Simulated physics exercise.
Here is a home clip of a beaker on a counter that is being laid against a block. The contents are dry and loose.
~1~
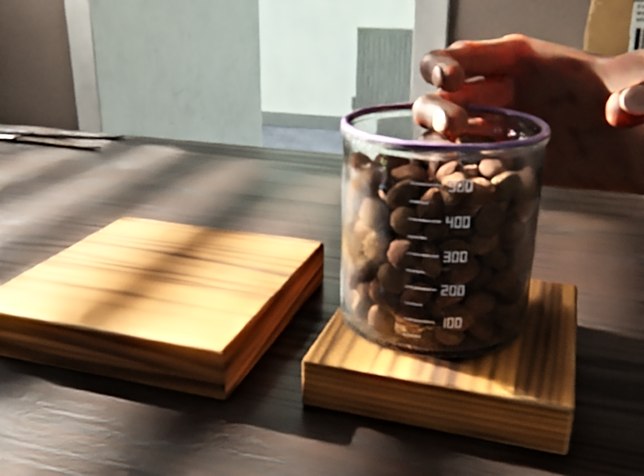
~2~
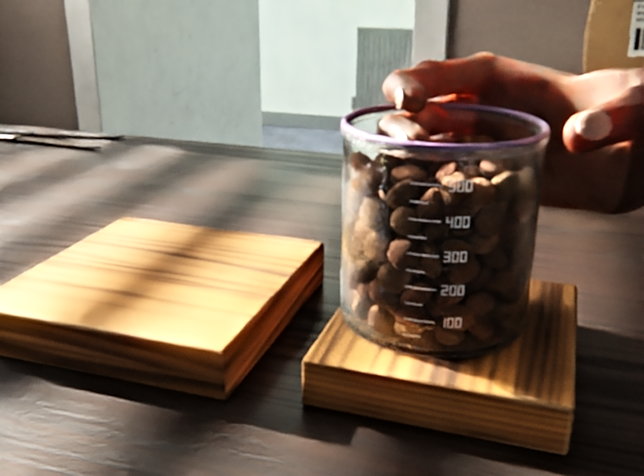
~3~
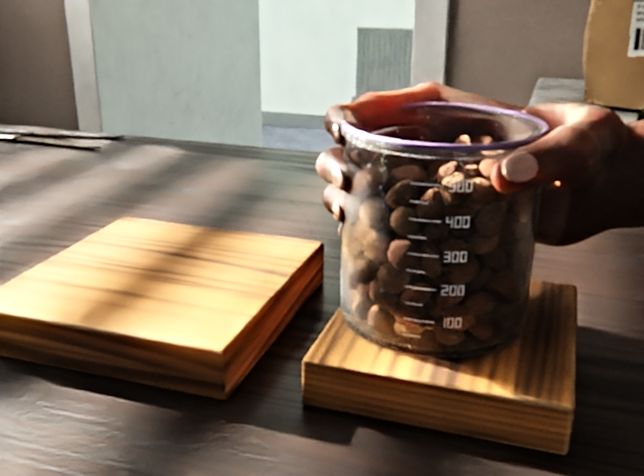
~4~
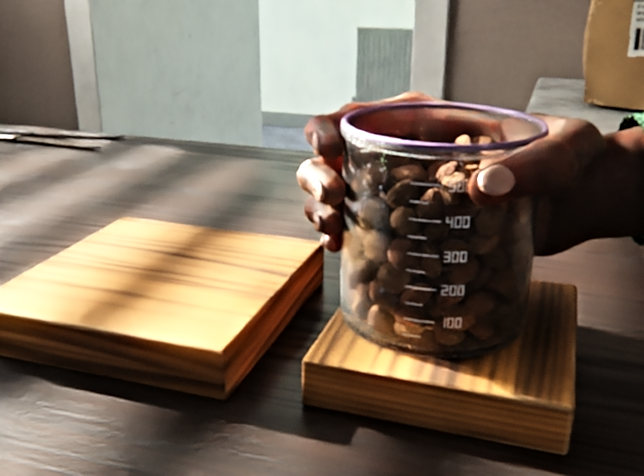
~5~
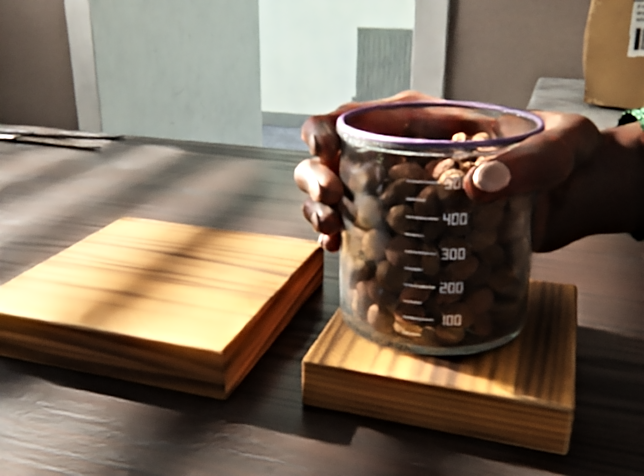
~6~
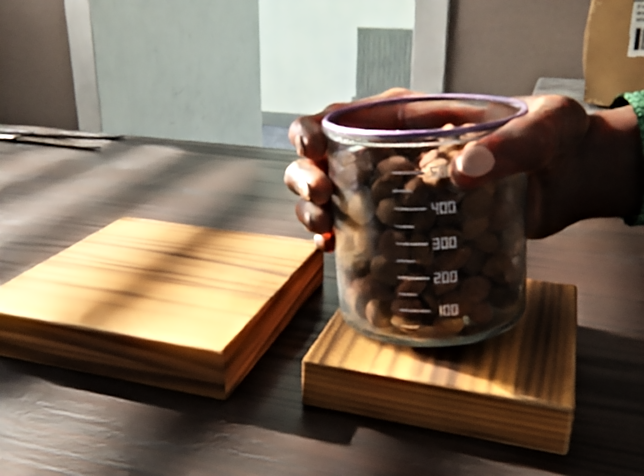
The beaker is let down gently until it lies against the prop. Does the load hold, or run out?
What happens is that the load begins to escape.
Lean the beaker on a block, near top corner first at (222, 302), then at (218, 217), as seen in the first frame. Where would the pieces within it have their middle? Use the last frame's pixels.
(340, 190) and (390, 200), approximately.
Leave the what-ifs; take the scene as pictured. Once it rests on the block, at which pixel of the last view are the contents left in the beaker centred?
I'd put it somewhere near (279, 222) in the last frame.
Then, 0.34 s on from there, the beaker leans 27°; everything is still inside.
Then, 0.77 s on from there, the beaker leans 56°; everything is still inside.
Then, 1.22 s on from there, the beaker leans 83°; a stray few of the bits of dog kibble out of it.
In the end, the beaker rests on the block at 85°; a small part of the bits of dog kibble out of it.
